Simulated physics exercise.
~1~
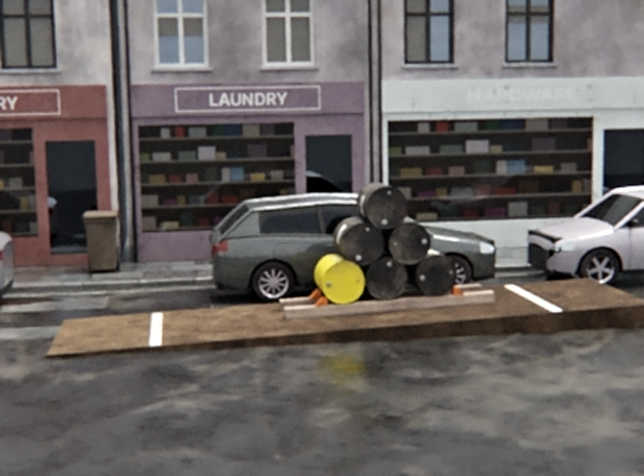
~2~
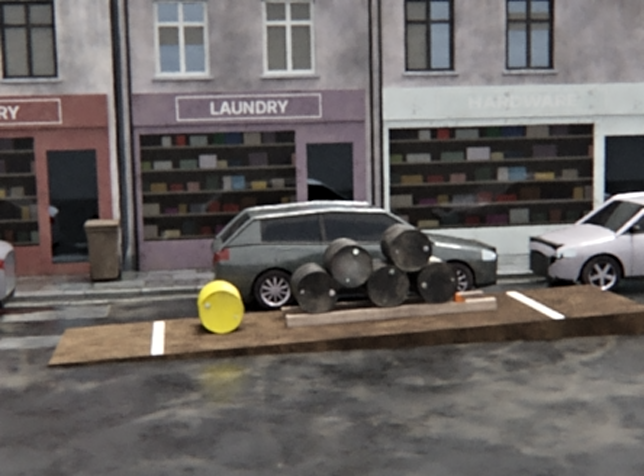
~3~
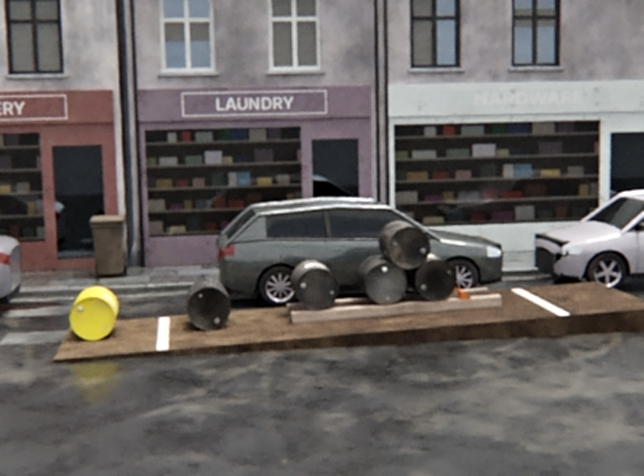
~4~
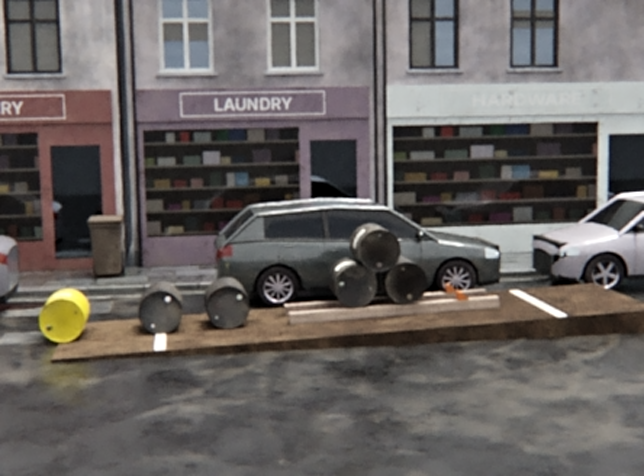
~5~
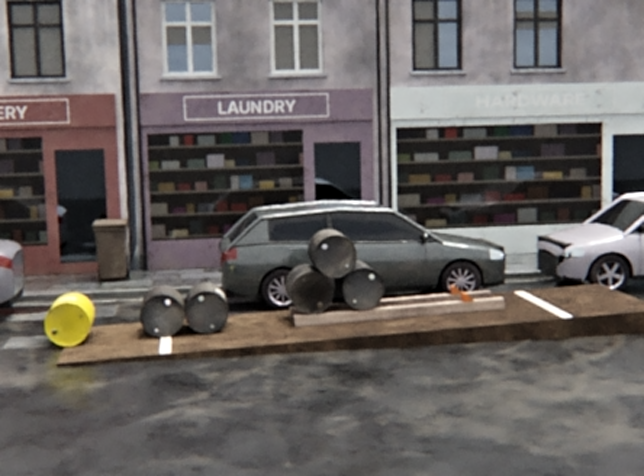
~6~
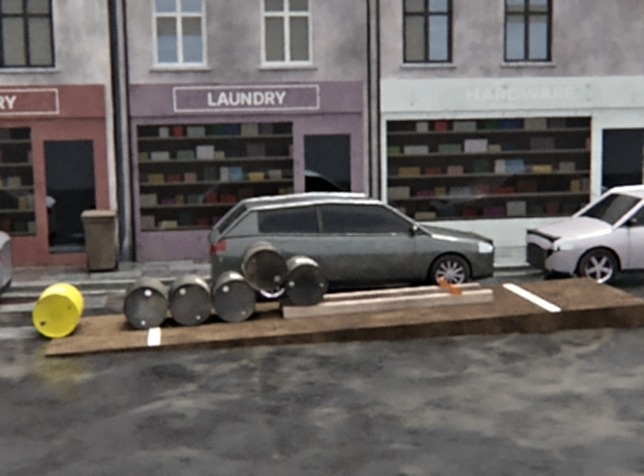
A yellow drum sits at the lower left of a pyramid of dark drums, six in all, stacked on low beams on a strip of brown soil beside a wet street. The slightly swaying view looks across at shopfronts, one marked Laundry, with a grey car parked behind the stack and a white one at right. The stack gives way on its left side, and the yellow drum rolls left past the white line. Dark drums tumble and roll after it. It ends resting at the strip's left end, with three dark drums bunched near the line and two others close behind.
